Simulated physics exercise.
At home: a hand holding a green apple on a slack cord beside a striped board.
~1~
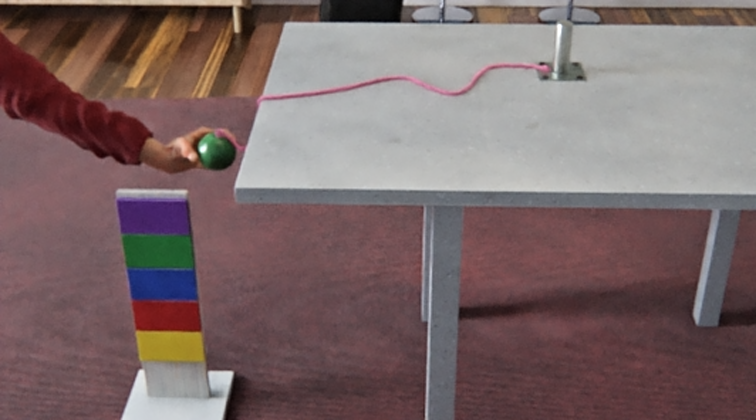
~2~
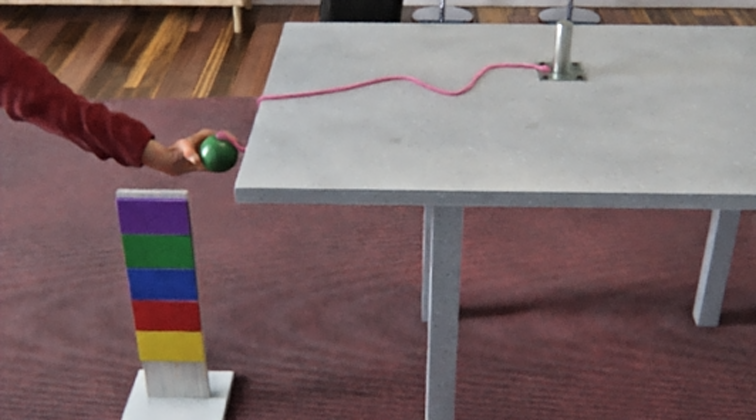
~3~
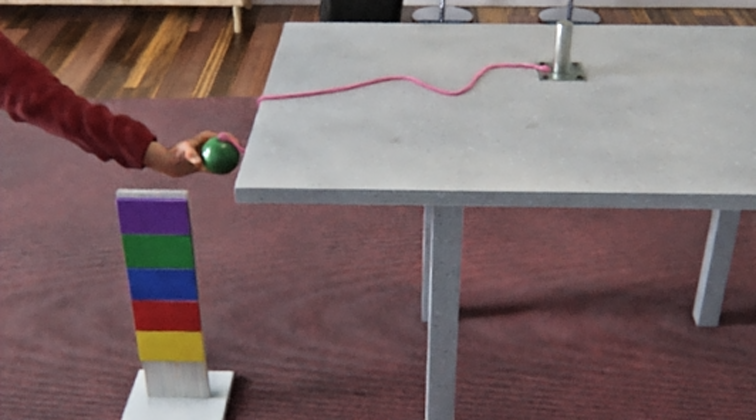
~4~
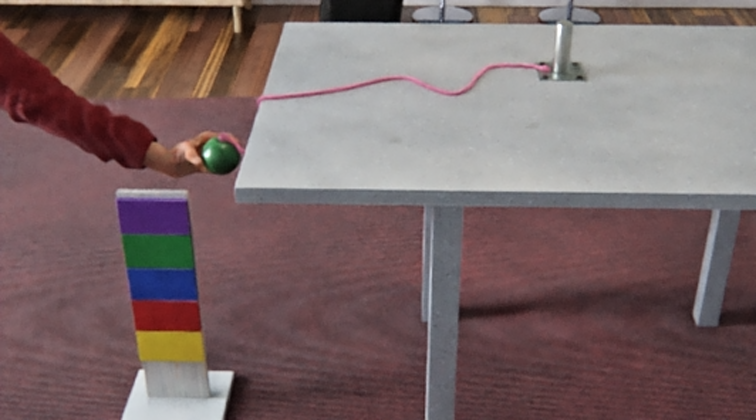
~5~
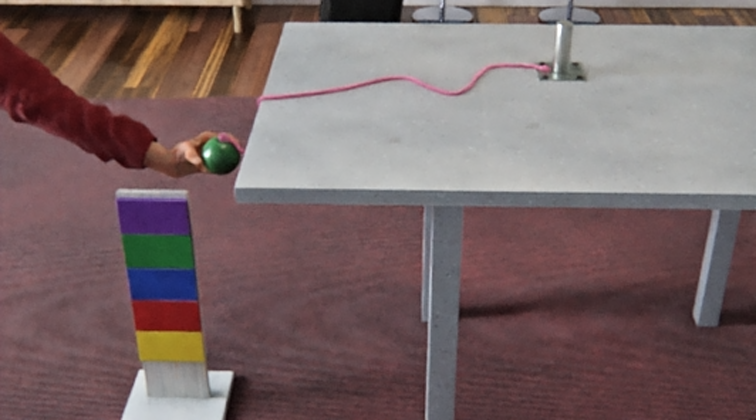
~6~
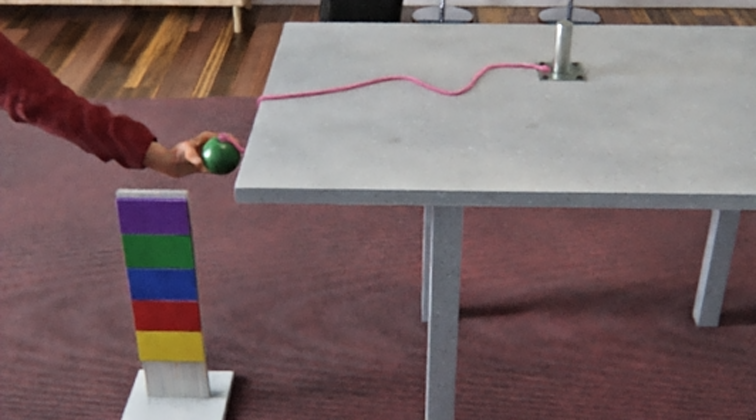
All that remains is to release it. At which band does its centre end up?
The green one.
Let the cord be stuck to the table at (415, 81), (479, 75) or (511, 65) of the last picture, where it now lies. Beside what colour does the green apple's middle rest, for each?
Try by try: Purple; green; green.
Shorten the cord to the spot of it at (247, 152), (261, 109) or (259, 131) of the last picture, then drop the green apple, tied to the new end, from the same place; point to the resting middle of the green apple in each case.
Try by try, around (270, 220), (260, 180) and (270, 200).
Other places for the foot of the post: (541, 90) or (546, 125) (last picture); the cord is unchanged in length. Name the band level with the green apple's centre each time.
In that order: Blue; blue.
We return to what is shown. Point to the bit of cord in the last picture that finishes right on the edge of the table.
The one at (327, 92).
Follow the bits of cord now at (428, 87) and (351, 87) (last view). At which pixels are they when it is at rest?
At (379, 81), then (288, 86).
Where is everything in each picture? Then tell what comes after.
The first picture shows green apple (217, 152); purple (153, 218); green (158, 252); blue (162, 285); red (166, 317); yellow (170, 347).
The second picture shows green apple (219, 154); cord through (509, 65) (469, 88) (411, 79) (339, 90) (261, 109).
The third picture shows green apple (221, 156).
The fourth picture shows green apple (221, 156); cord through (509, 65) (469, 88) (411, 79) (339, 90) (261, 109).
The fifth picture shows green apple (221, 156).
The sixth picture shows green apple (221, 156); cord through (509, 65) (469, 88) (411, 79) (339, 90) (261, 109).
A little later, apple near (261, 230); level with green.
Next, apple near (291, 237); level with green.
When it is over, apple near (271, 246); level with green. The cord holds its middle at green.
